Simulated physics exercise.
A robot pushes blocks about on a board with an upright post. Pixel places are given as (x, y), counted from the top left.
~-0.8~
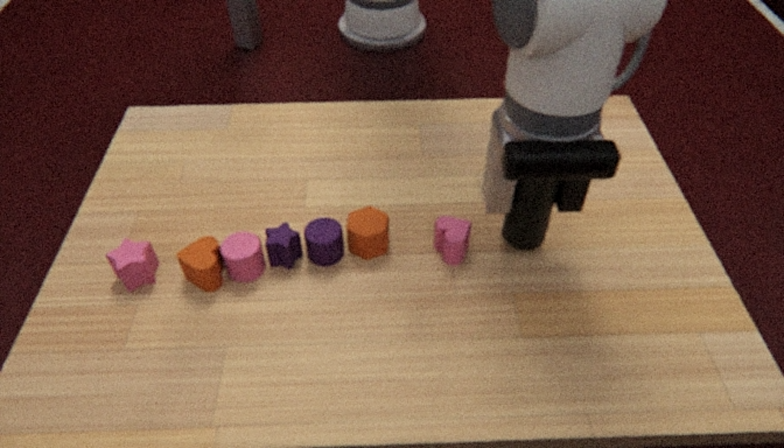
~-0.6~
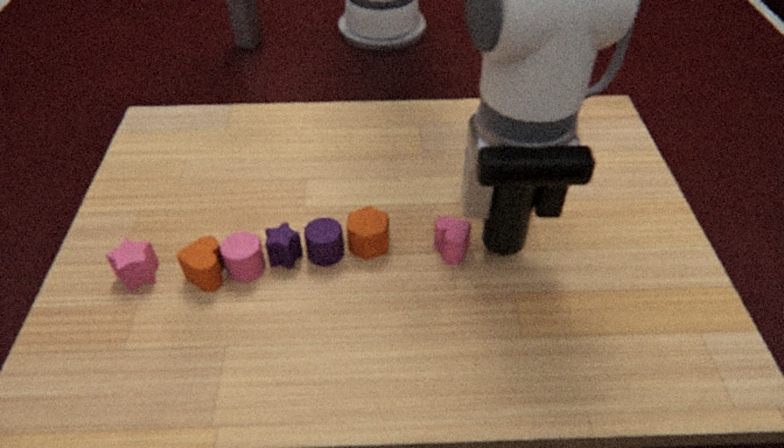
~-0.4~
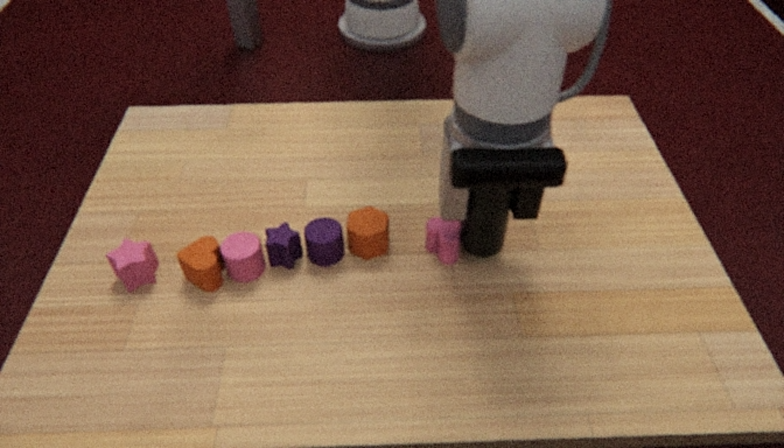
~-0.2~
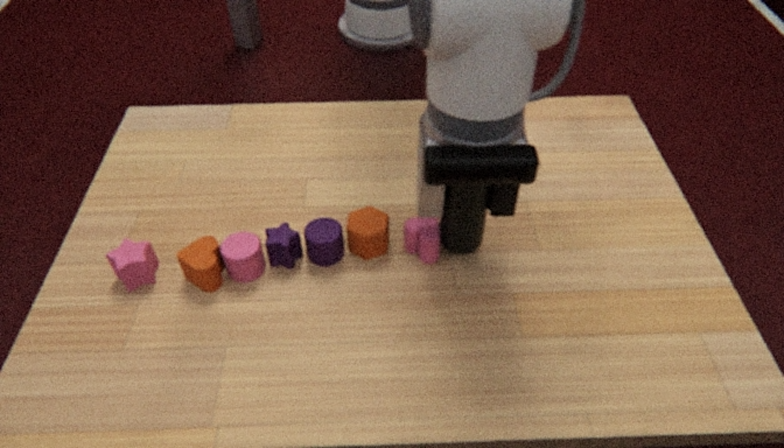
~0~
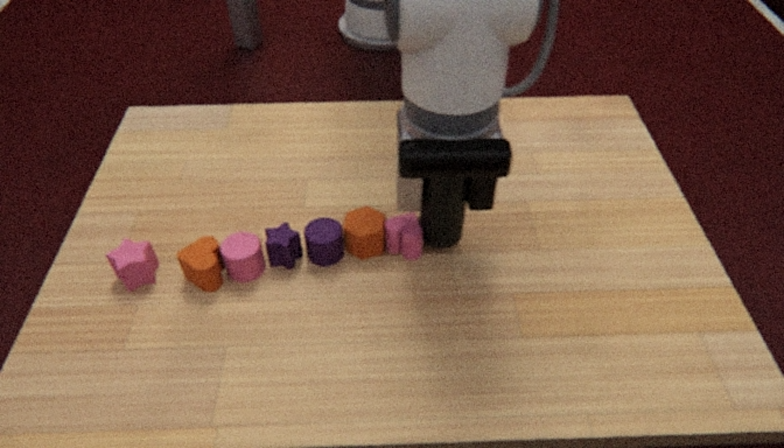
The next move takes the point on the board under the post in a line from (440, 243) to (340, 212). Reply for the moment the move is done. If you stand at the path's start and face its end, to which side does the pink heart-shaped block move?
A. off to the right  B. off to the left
My answer is option B.
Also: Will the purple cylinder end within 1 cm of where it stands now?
My answer is no.
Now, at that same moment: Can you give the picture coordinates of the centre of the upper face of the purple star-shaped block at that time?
The middle of its upper face will lie at (260, 251).
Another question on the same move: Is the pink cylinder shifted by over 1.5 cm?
Yes, that is what happens.
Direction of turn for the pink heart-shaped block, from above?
Verdict: Counterclockwise.
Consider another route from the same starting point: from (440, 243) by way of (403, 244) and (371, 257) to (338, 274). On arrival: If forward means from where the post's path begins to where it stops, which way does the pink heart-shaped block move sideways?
Sideways, to the right.
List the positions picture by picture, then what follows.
In the first picture, lower end of the post (523, 234), tops of blocks, pink cylinder (240, 244), purple star-shaped block (281, 234), purple cylinder (323, 229), orange hexagonal block (368, 220), pink heart-shaped block (454, 227).
In the second picture, post (503, 240), blocks as before.
In the third picture, post (482, 241), pink heart-shaped block (446, 227).
In the fourth picture, post (461, 239), pink heart-shaped block (425, 226).
In the fifth picture, post (441, 233), pink cylinder (240, 244), purple star-shaped block (281, 234), purple cylinder (323, 229), orange hexagonal block (365, 220), pink heart-shaped block (405, 224).
The first path, step by step. One third of the way, post (406, 222); pink cylinder (232, 248); purple star-shaped block (267, 241); purple cylinder (298, 225); orange hexagonal block (332, 208), turned 15° clockwise; pink heart-shaped block (371, 216).
Two thirds of the way, post (371, 212); pink cylinder (231, 249); purple star-shaped block (266, 243); purple cylinder (290, 223); orange hexagonal block (322, 203), turned 25° clockwise; pink heart-shaped block (348, 219), turned 35° anticlockwise.
At the end, post (339, 203); pink cylinder (221, 258); purple star-shaped block (260, 251), turned 25° anticlockwise; purple cylinder (276, 227); orange hexagonal block (297, 202); pink heart-shaped block (346, 220), turned 45° anticlockwise.
